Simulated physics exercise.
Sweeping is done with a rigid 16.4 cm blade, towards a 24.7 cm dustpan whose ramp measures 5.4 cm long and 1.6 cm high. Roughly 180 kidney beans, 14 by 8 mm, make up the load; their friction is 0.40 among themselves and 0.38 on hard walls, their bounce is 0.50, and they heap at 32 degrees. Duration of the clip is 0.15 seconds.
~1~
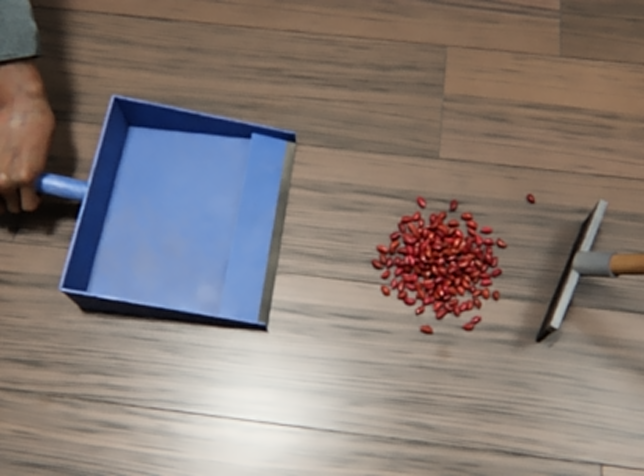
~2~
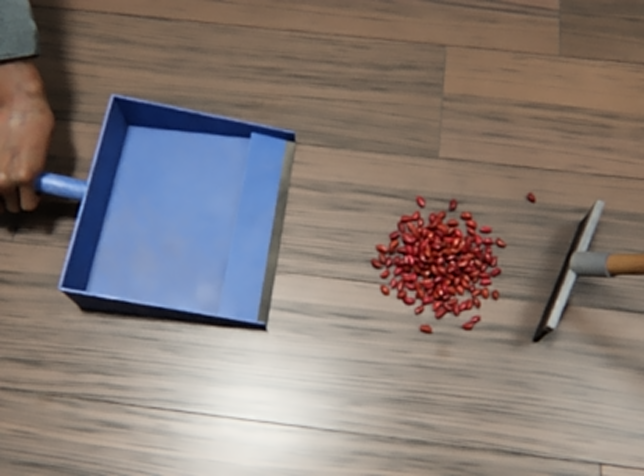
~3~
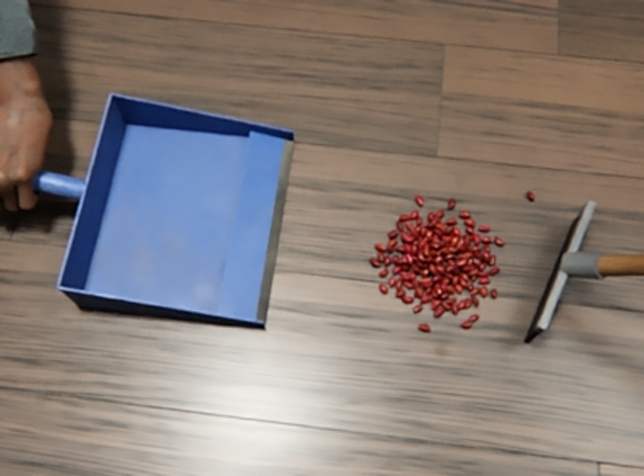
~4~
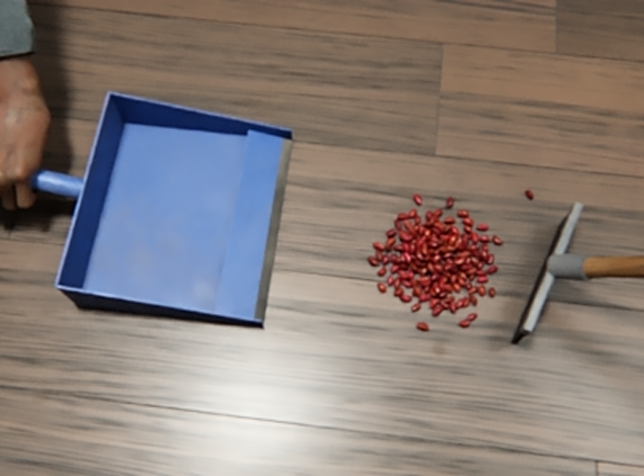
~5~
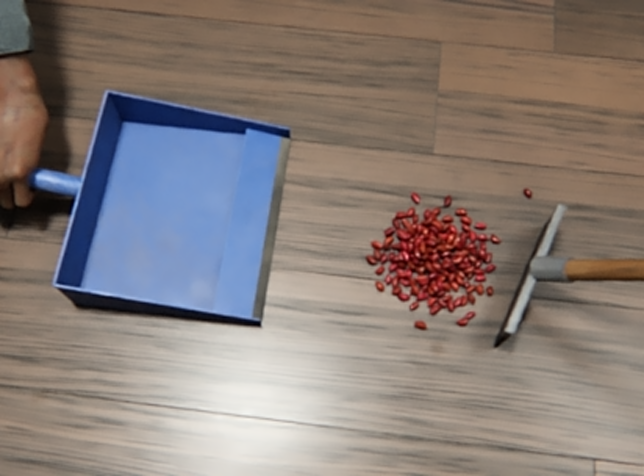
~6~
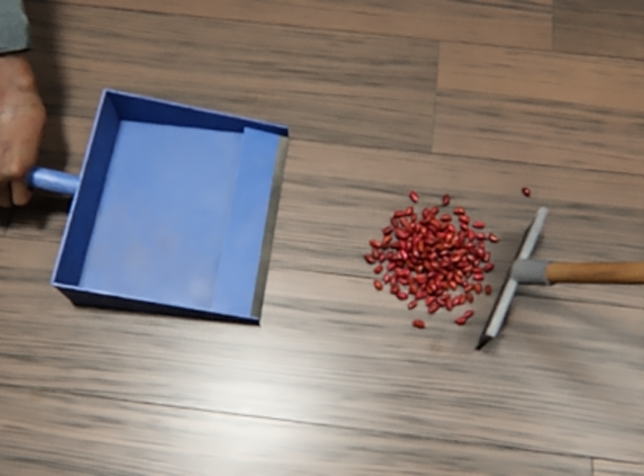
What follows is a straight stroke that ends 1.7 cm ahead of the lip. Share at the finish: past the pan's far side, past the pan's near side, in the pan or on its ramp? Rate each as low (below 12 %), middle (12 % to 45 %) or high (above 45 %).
Far side - low, near side - low, pan - low.
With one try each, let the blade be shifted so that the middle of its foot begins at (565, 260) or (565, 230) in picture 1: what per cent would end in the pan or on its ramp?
The two tries give some 0 % and some 5 %.
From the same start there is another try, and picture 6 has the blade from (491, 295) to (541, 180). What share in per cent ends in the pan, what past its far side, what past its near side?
Final per cent - pan 15, far 15, near 0.
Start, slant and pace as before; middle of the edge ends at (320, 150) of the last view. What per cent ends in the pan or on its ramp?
Some 20 percent.
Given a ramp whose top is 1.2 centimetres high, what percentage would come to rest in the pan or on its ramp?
Estimated share: Around 0 in a hundred.
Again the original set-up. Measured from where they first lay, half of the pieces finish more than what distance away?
I'd say near 6 cm.
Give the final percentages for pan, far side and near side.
Result in %: Far side 0, near side 5, pan 0.
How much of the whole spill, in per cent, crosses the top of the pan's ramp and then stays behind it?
About 0 %.
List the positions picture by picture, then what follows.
In the first frame, blade from (552, 327) to (599, 208), moved 0.0 cm, 0 of the pieces shifted so far; middle of the pieces at (441, 261); pan at (178, 220).
In the second frame, blade from (549, 327) to (596, 208), moved 0.3 cm, 0 of the pieces shifted so far; middle of the pieces at (440, 261).
In the third frame, blade from (540, 328) to (588, 209), moved 1.1 cm, 0 of the pieces shifted so far; middle of the pieces at (439, 260).
In the fourth frame, blade from (526, 329) to (575, 210), moved 2.5 cm, 1 of the pieces shifted so far; middle of the pieces at (437, 258).
In the fifth frame, blade from (508, 332) to (558, 213), moved 4.3 cm, 1 of the pieces shifted so far; middle of the pieces at (435, 257).
In the sixth frame, blade from (489, 335) to (540, 215), moved 6.2 cm, 1 of the pieces shifted so far; middle of the pieces at (433, 256); pan at (170, 215).
Then, 0.20 s after the last picture, middle of the blade 16 cm from the lip; 0 % over the lip, far side 0 %, near side 0 %.
Then, 0.34 s after the last picture, middle of the blade 8 cm from the lip; 0 % over the lip, far side 0 %, near side 5 %.
Then, 0.60 s after the last picture, middle of the blade 4 cm from the lip; 0 % over the lip, far side 0 %, near side 5 %.
In the end, far side 0 %, near side 5 %, pan 0 %, in front of the lip or behind the blade 95 %.
